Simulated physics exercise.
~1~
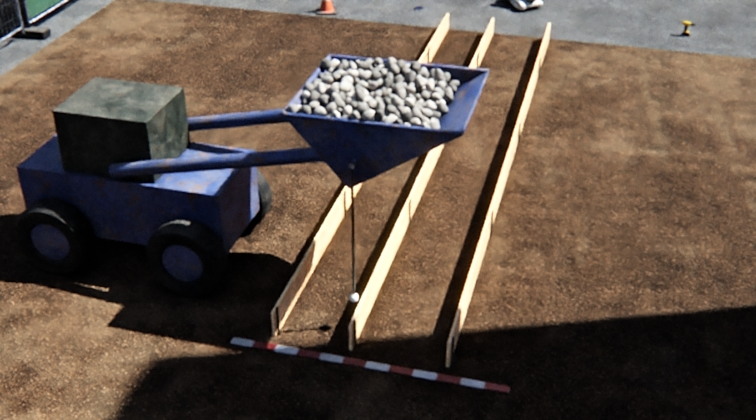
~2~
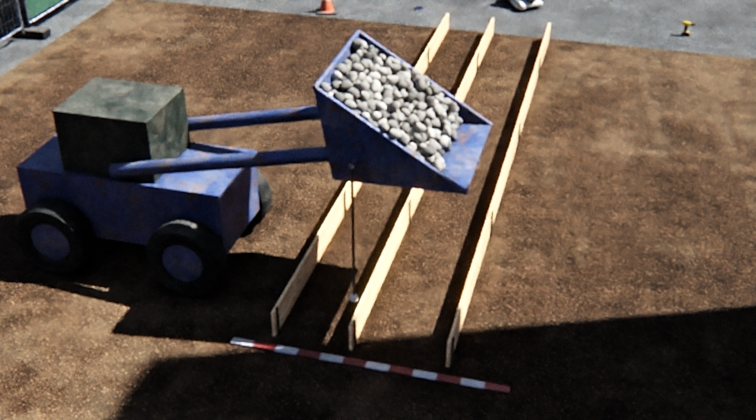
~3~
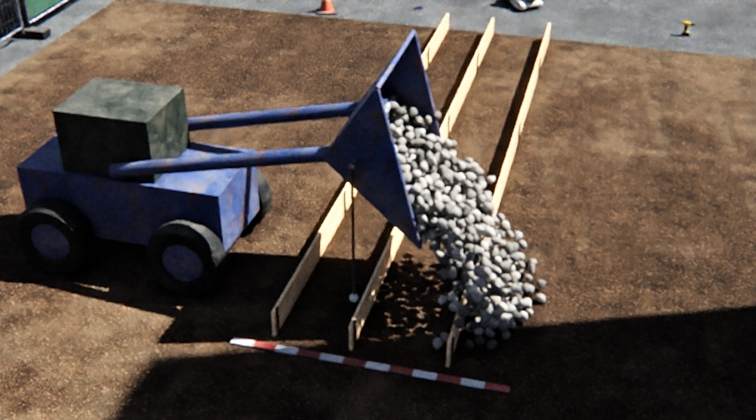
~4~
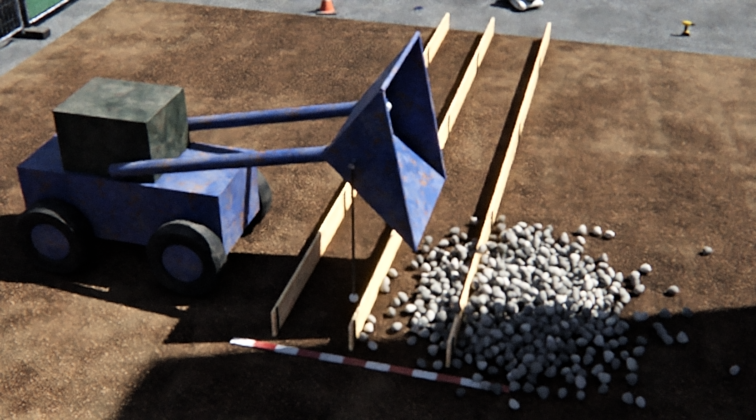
On a patch of brown dirt beside grey pavement, a blue loader holds a raised bucket heaped with rounded grey stones above three long wooden boards set on edge. A rod tipped with a white ball hangs beneath the bucket, and a red-and-white striped staff lies in front. The bucket tilts forward to the right, with the stones still inside. It tips further, and they pour over its lip in a thick stream toward the last board. Finally the emptied bucket stays tipped, with most stones scattered beyond the last board and others in the far bay.
